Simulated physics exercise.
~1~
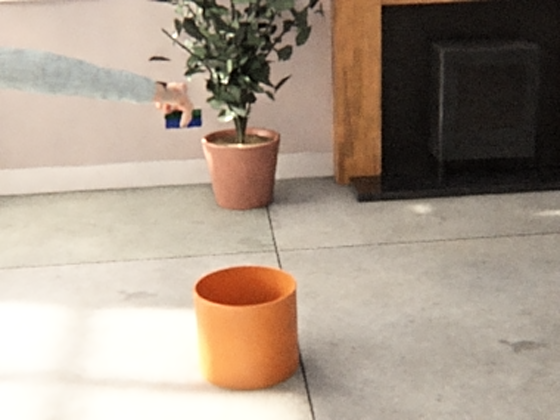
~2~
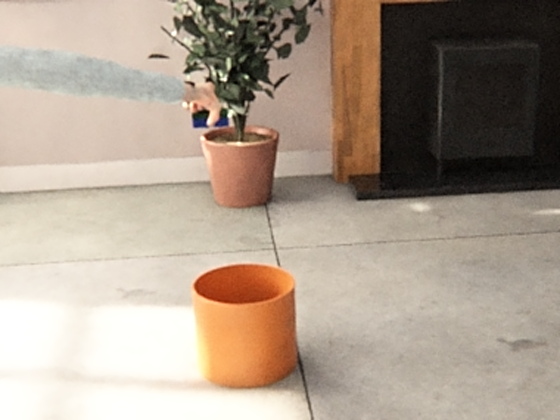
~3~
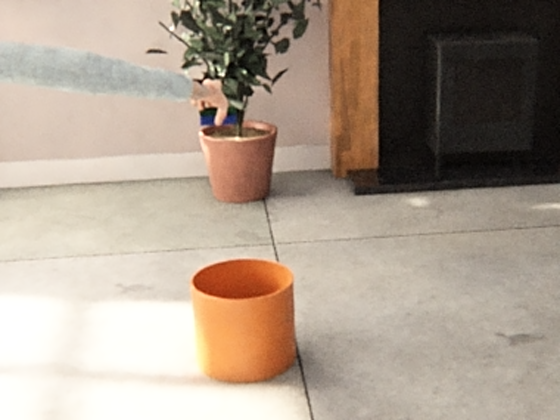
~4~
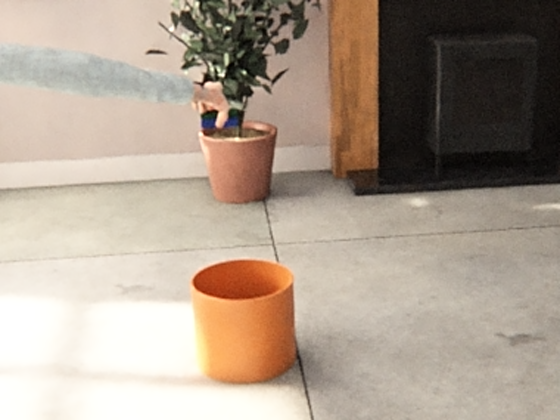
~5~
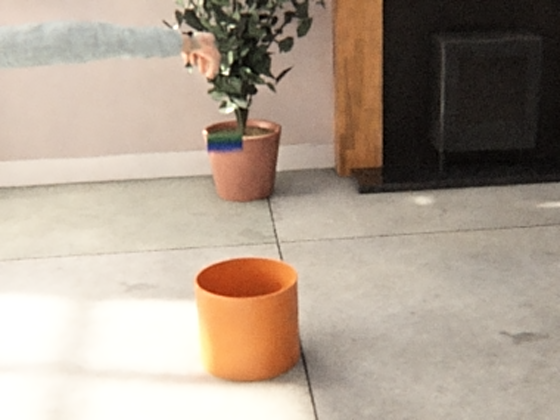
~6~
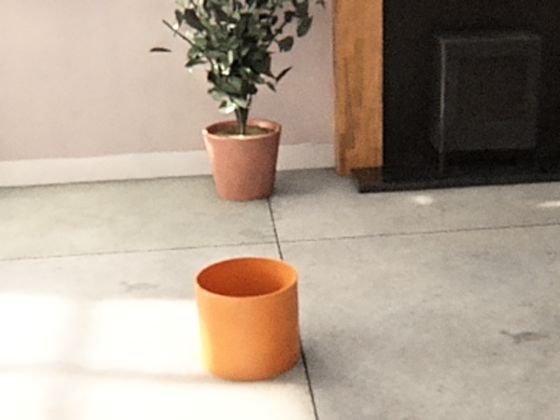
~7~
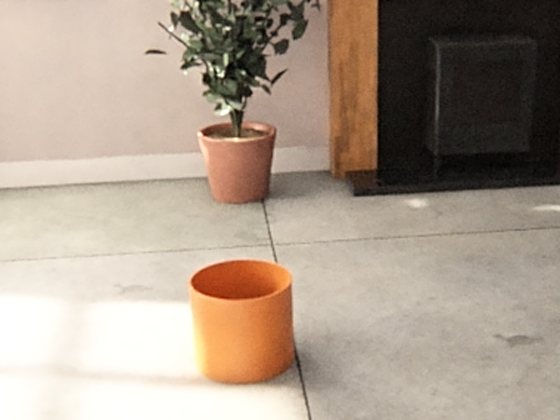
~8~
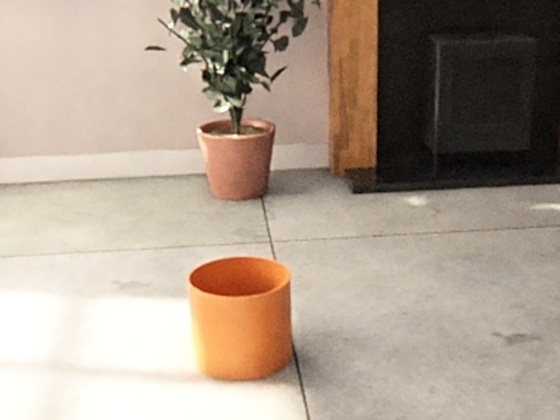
The clip opens with an arm in a pale blue sleeve reaching in from the left, its hand holding a small blue sponge in the air above an orange bucket on a grey floor. Behind are a potted plant and a dark fireplace. The hand carries the sponge a short way to the right, then holds it almost still in front of the plant. It lets go and draws back as the sponge starts to fall. The sponge drops into the bucket and is hidden inside, while the bucket stays standing where it was, with the arm gone.
